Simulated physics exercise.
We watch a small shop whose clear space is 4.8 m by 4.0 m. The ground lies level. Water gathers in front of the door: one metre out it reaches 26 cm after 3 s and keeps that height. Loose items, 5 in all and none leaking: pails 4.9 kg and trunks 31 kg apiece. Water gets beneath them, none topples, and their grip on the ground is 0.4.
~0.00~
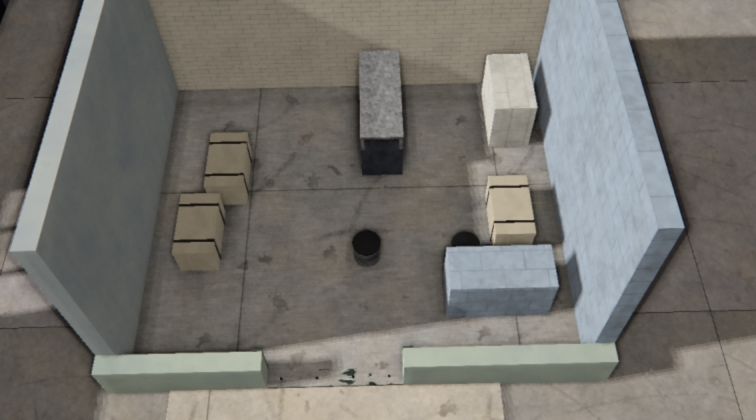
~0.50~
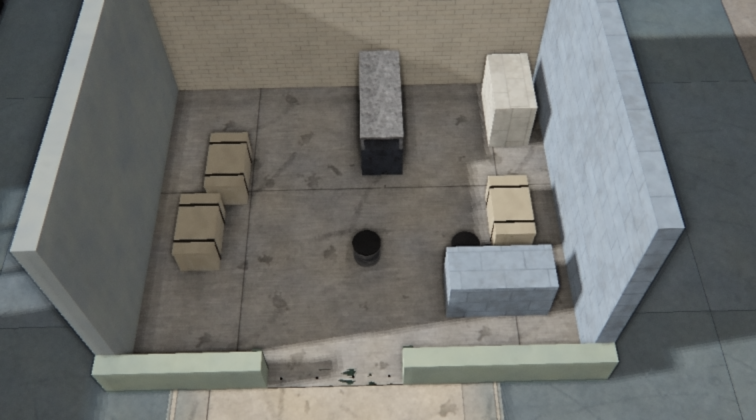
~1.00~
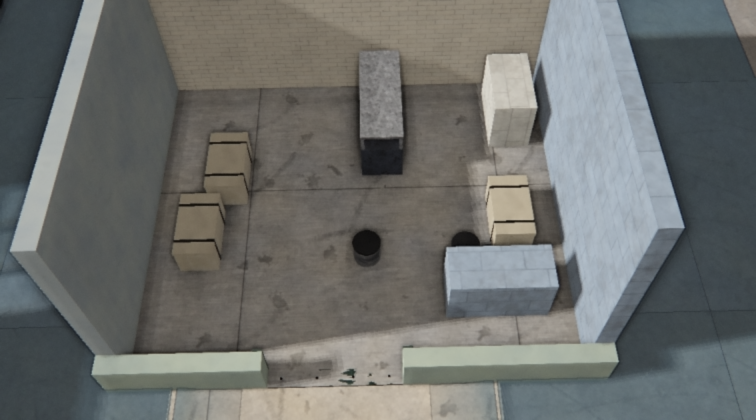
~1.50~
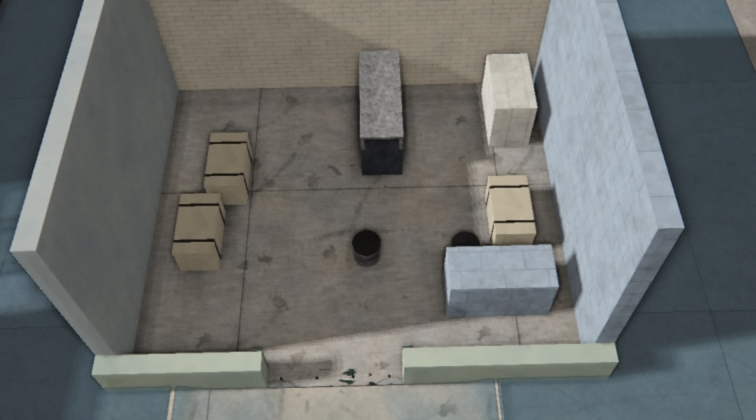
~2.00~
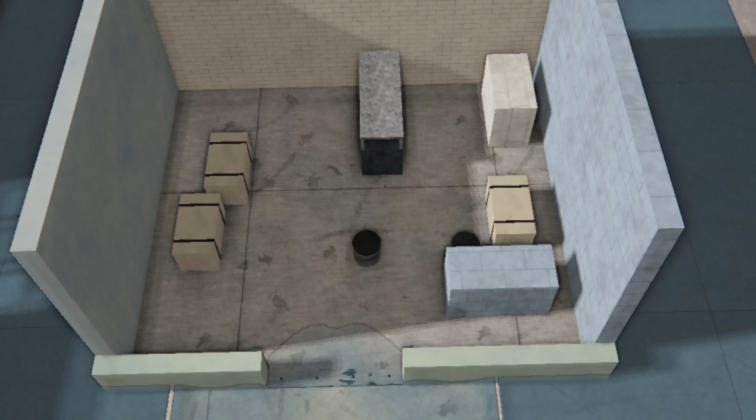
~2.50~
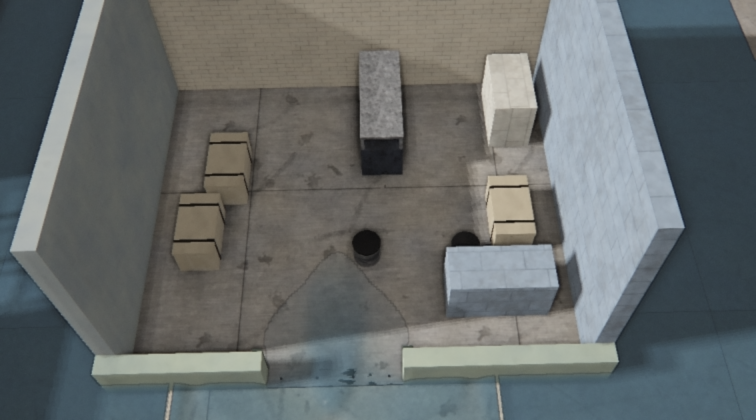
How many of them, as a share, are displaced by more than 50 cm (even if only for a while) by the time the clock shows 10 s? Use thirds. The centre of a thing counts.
That comes to from one to two thirds.
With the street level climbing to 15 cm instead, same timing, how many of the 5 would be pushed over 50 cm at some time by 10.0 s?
Then 1.
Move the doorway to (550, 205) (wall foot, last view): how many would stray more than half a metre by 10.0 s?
In that case 5 of them.
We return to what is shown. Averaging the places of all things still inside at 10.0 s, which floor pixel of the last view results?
Near (376, 217).
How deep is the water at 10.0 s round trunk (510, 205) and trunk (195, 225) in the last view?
Roughly 10 and 12 cm.
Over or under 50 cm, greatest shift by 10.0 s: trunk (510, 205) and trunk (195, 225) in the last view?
In that order: Less, over.
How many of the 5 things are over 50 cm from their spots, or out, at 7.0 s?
By then 1.
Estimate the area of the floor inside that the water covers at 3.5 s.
About 6.0 m2.
After 3.5 s 1 of 5 are over 50 cm from their spots; 0 afloat.
After 4.5 s 1 of 5 are over 50 cm from their spots; 1 afloat.
After 7.0 s 1 of 5 are over 50 cm from their spots; 1 afloat.
After 10.0 s 3 of 5 are over 50 cm from their spots, and 3 have been at some point; 5 afloat.
